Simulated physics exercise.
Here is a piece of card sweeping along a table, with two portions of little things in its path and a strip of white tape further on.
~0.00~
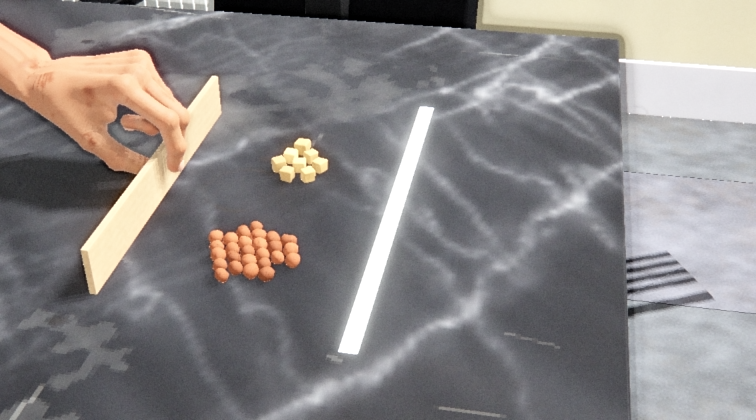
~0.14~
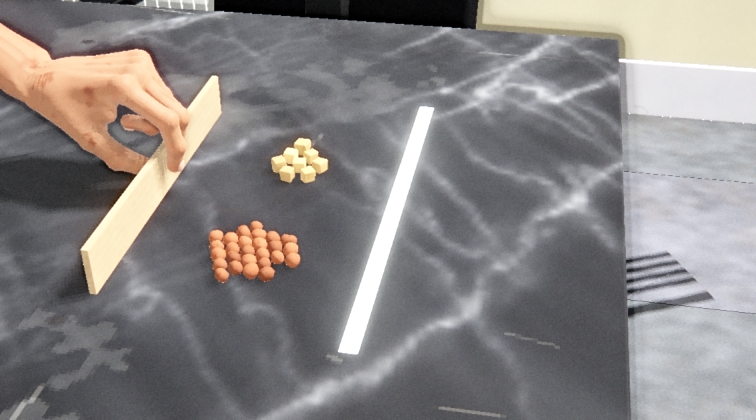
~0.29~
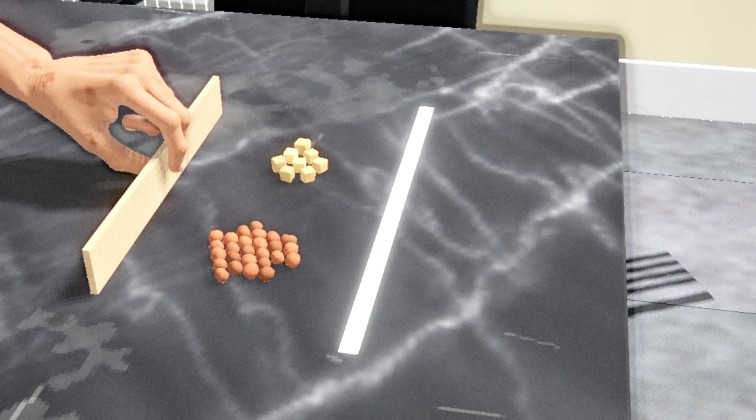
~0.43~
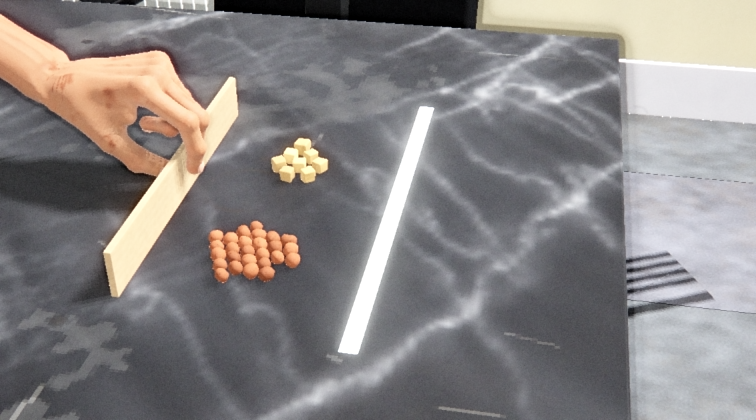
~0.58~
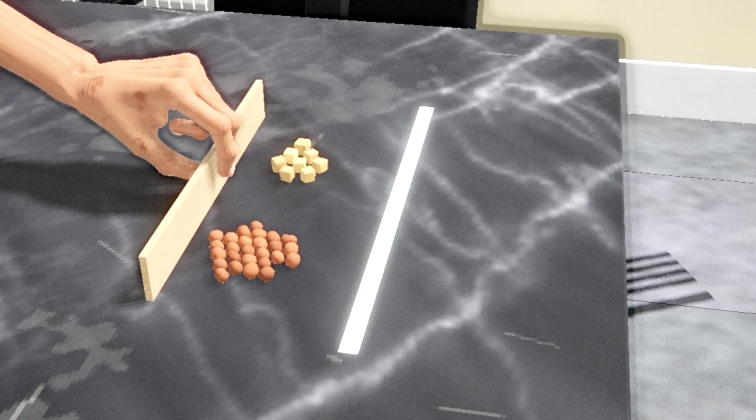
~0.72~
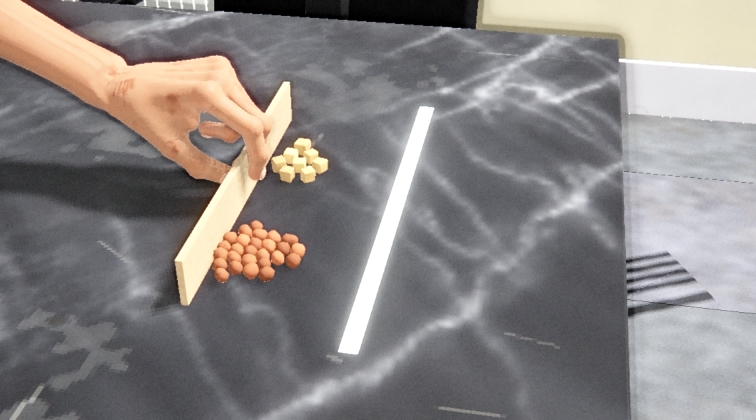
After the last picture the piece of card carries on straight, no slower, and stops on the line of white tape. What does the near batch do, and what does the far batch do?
In the end the near batch remains up there, and the far batch remains up there.
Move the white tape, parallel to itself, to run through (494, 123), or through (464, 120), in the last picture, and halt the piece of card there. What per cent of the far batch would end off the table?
The first gives 0 %, the second 0 %.
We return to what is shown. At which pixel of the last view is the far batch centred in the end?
Near (429, 175).
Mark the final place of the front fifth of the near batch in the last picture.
Around (448, 279).
By 1.09 s, piece of card still moving, near (326, 166); near batch all on the table, its front near (380, 267); far batch all on the table, its front near (375, 167).
By 1.47 s, piece of card stopped at the white tape; near batch all on the table, its front near (463, 280); far batch all on the table, its front near (449, 174).
When it is over (2.0 s), piece of card stopped at the white tape; near batch all on the table, its front near (464, 280); far batch all on the table, its front near (449, 174).
